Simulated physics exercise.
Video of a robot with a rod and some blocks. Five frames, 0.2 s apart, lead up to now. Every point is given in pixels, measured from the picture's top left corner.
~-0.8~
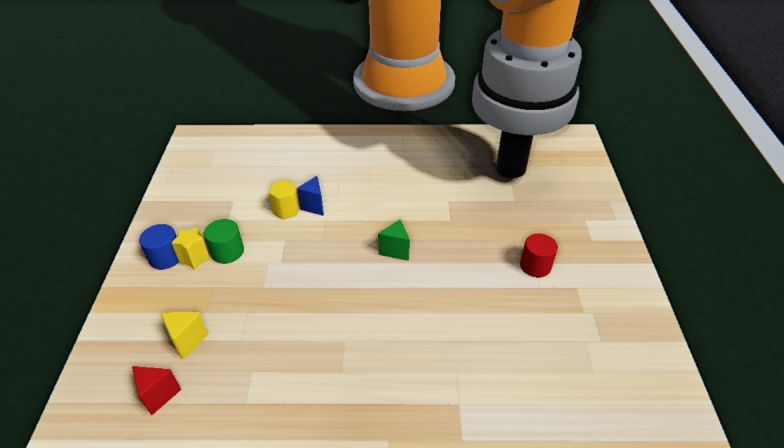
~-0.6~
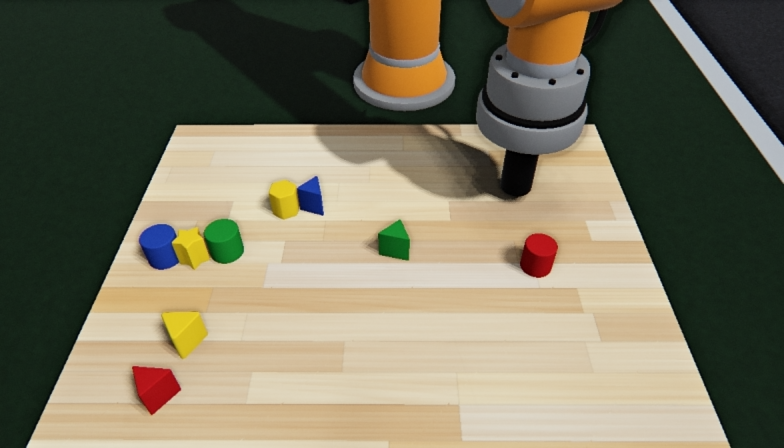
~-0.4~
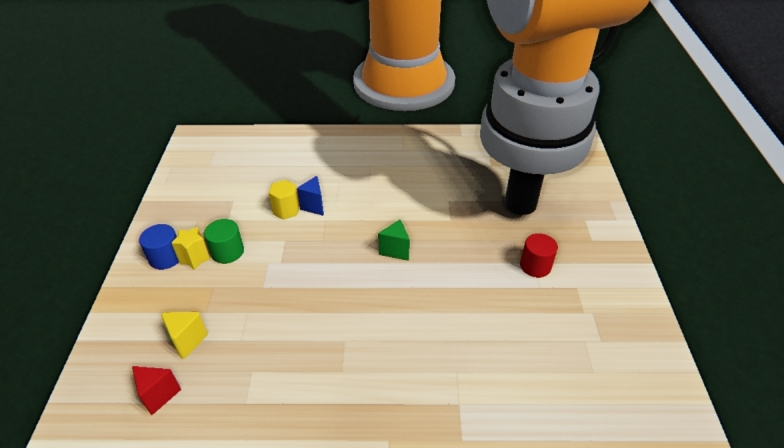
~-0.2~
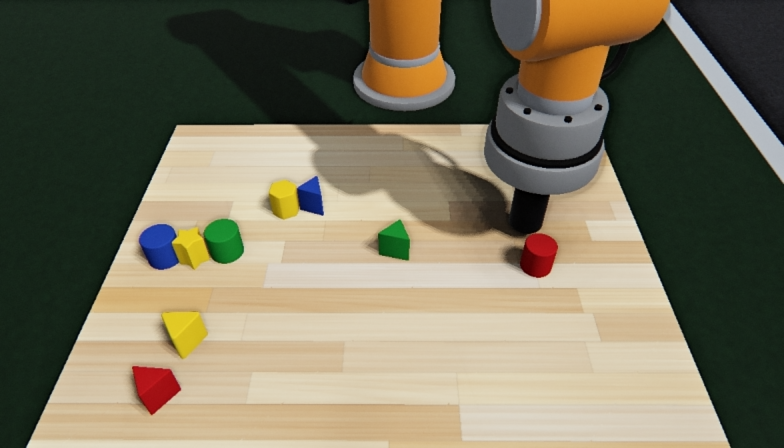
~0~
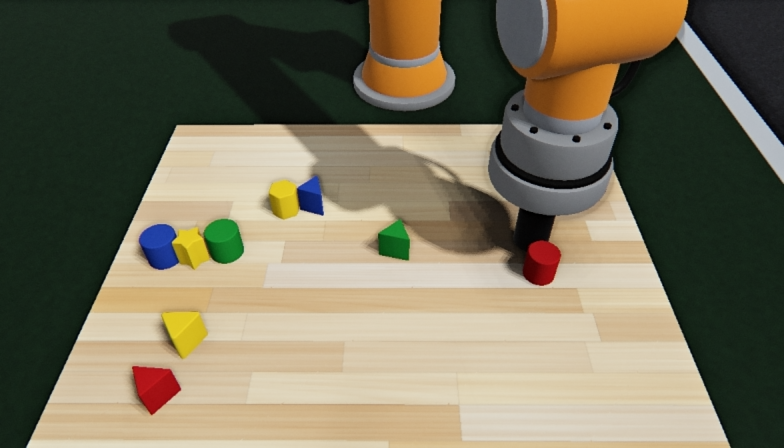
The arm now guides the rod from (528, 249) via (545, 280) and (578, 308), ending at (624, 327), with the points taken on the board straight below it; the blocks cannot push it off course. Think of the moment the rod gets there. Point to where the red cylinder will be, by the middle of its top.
The middle of its upper face should be somewhere near (578, 314).
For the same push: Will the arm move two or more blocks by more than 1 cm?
The answer is no.
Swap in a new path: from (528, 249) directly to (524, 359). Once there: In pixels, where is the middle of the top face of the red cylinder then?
I'd say the red cylinder ends with its top centre at (570, 307).
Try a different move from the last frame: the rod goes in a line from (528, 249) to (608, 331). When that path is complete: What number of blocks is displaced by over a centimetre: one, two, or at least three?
The count will be 1.
What follows on the original path. One third of the way, rod (548, 273); red cylinder (561, 287).
Two thirds of the way, rod (582, 300); red cylinder (577, 313).
At the end, rod (628, 318); red cylinder (578, 314).
